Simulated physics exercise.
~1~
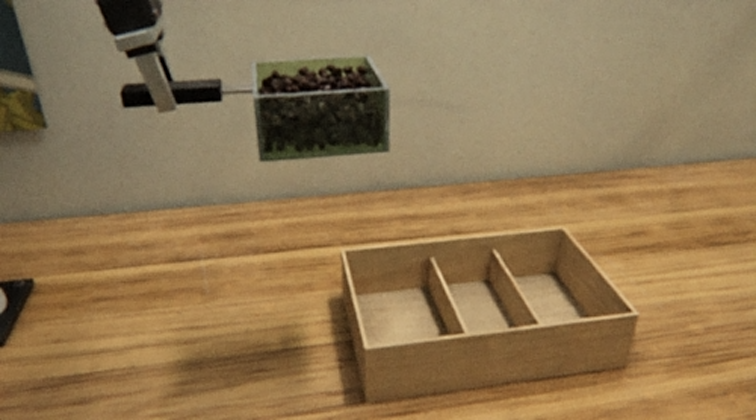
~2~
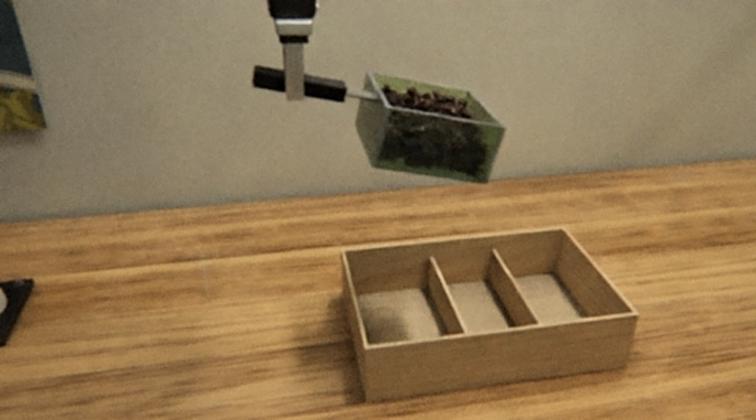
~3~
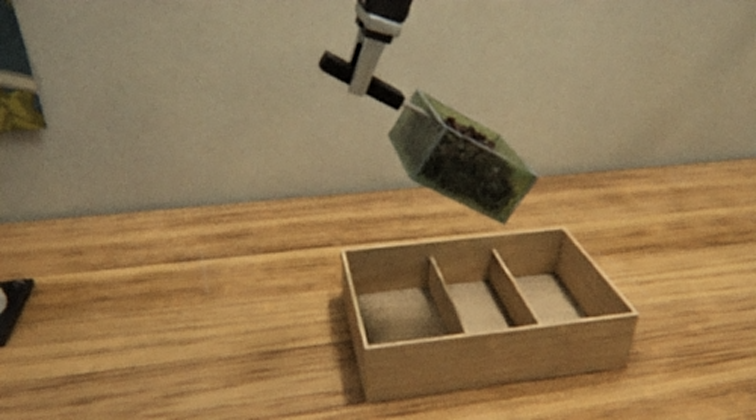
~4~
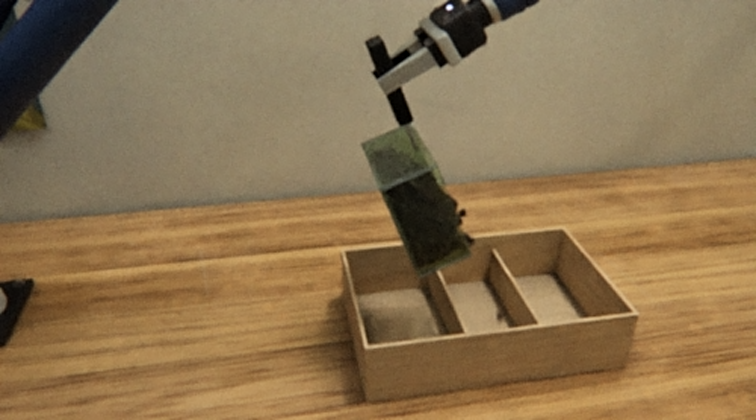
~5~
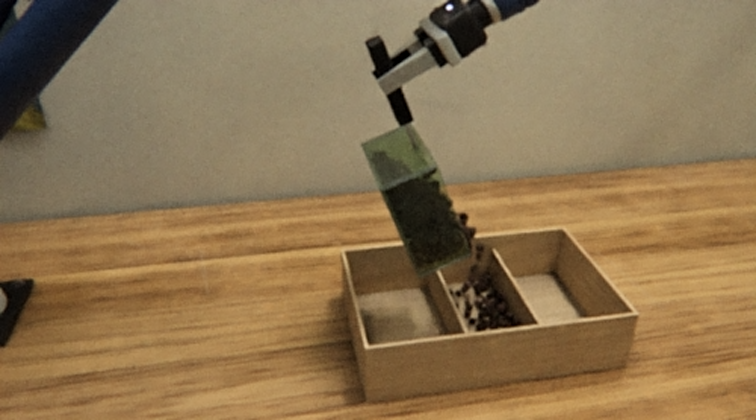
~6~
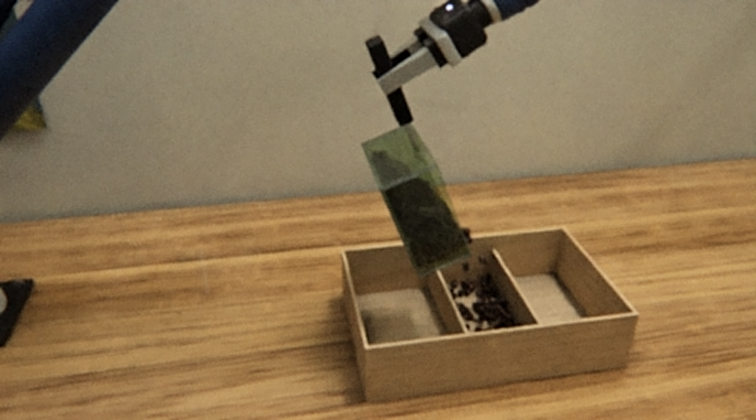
The clip opens on a robot gripper holding a clear, greenish box full of small dark beans, to the left above a three-part wooden crate on a wood-grained table. The arm carries the box to the right, beginning to tip it forward. It tilts further as it lowers toward the crate, and then swings steeply downward, with beans gathering at its lower edge. The beans spill out and tumble into the middle compartment, where they scatter in a small pile. Finally the box hangs still and steeply tilted, most beans still inside, while the outer compartments look empty.
